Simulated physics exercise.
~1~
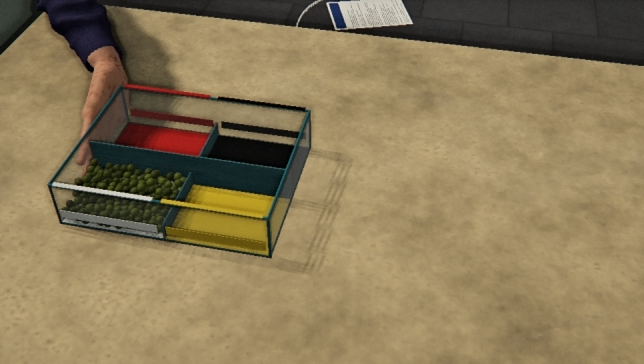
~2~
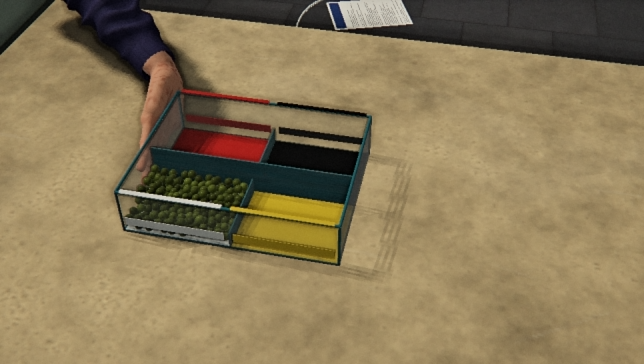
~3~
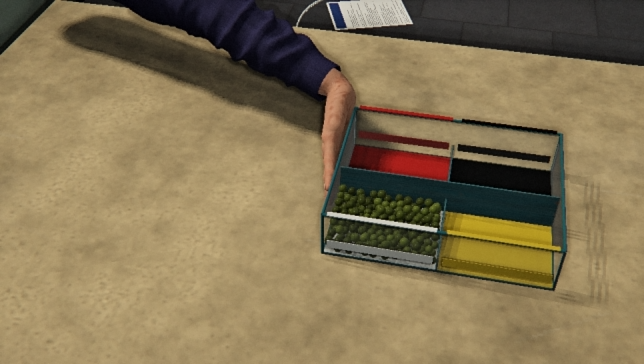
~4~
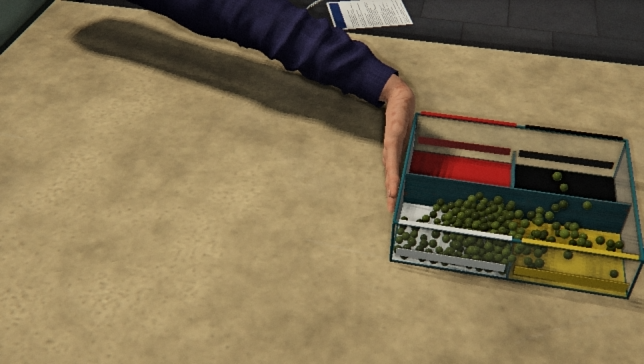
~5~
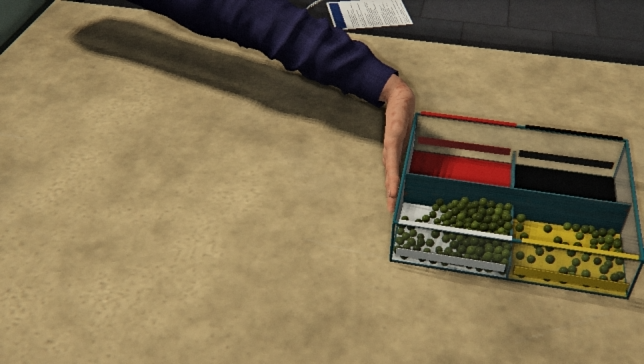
Divided tray of small green olives sliding right under a worker's hand and stopping, with some olives spilling into the yellow section.
